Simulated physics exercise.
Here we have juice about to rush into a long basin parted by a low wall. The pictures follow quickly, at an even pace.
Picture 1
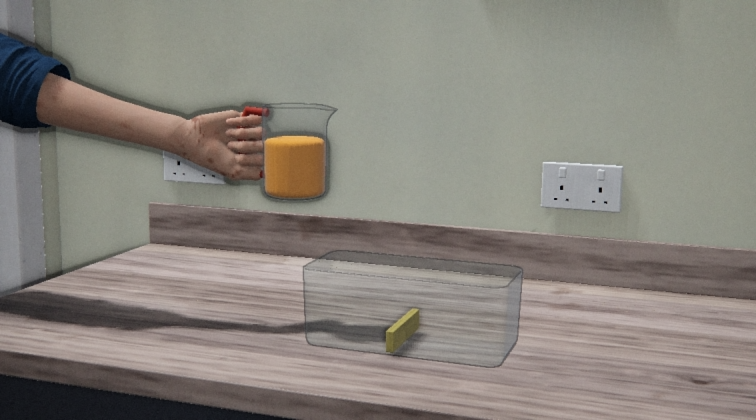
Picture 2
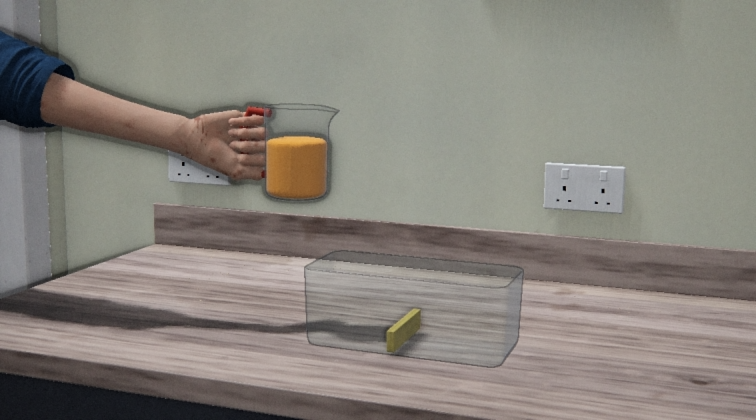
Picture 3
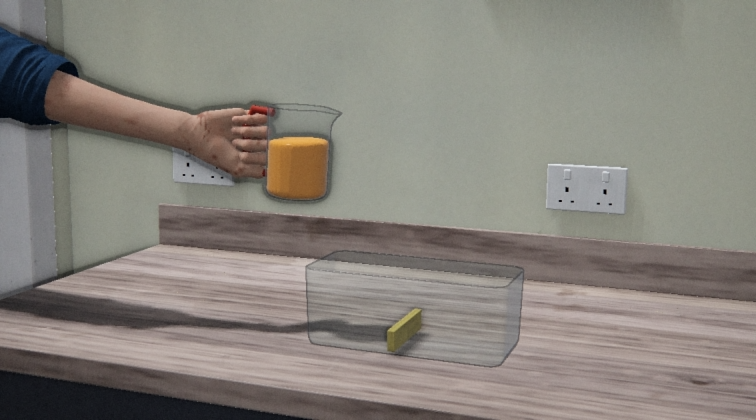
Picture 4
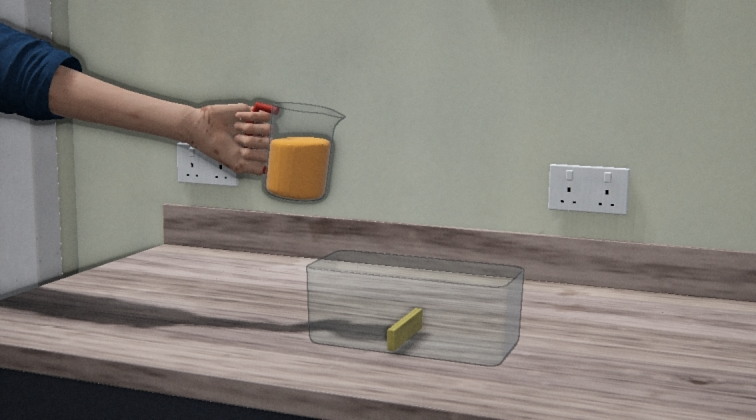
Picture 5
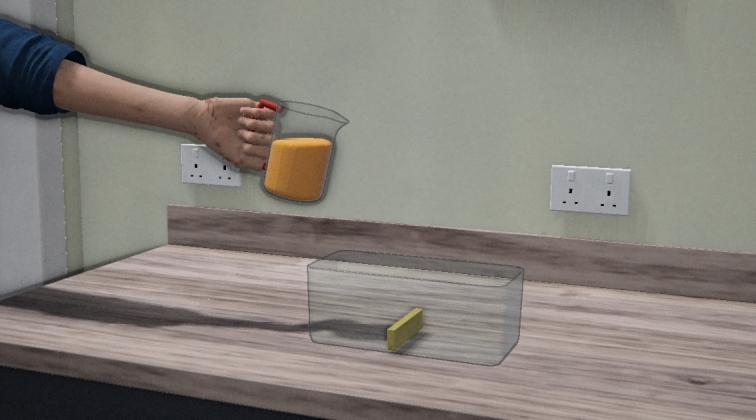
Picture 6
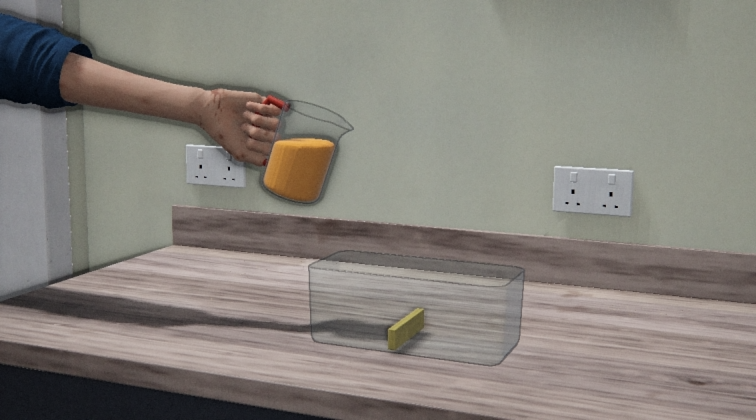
At the start, a hand reaching in from the left holds a clear jug of orange juice upright above a long transparent basin with a low yellow wall inside, on a wooden counter. The hand then gradually tilts the jug to the right, its spout dipping slightly, while the juice stays inside.
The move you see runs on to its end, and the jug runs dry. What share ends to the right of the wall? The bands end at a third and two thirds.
The share right of the wall is under a third.
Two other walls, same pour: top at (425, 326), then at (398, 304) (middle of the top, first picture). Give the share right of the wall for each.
In turn 15 and 5 in a hundred.
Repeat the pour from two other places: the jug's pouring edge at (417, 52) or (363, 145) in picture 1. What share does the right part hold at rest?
Near 70 % and 45 %.
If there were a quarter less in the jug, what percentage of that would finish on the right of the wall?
Some 10 per cent.
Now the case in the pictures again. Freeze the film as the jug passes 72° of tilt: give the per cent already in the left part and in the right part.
The left part 0 per cent, the right part 0.
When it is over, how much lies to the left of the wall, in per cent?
Roughly 80 in a hundred.
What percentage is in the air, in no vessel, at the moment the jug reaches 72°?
About 5 per cent.
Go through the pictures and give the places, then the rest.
Tilt 0°; pouring edge (337, 109); surface from (270, 138) to (324, 142); the long basin's rim runs from (318, 260) to (515, 279); the wall's top is at (403, 321), in the first picture.
Tilt 1°; pouring edge (339, 110); surface from (271, 139) to (326, 143), in the second picture.
Tilt 3°; pouring edge (342, 113); surface from (275, 140) to (328, 143), in the third picture.
Tilt 7°; pouring edge (345, 116); surface from (275, 140) to (329, 143), in the fourth picture.
Tilt 12°; pouring edge (349, 122); surface from (277, 141) to (331, 143), in the fifth picture.
Tilt 19°; pouring edge (353, 129); surface from (279, 142) to (334, 145), in the sixth picture.
A moment on, the jug is tipped part way and 93 per cent is still to pour, 0 is left of the wall and 0 right of it.
Next, the jug is tipped right over and 36 per cent is still to pour, 39 is left of the wall and 1 right of it.
Then the jug is tipped right over and 3 per cent is still to pour, 81 is left of the wall and 4 right of it.
Later the jug is tipped right over and 0 per cent is still to pour, 82 is left of the wall and 12 right of it.
In the end 82 per cent lies left of the wall, 12 right of it and 6 outside.
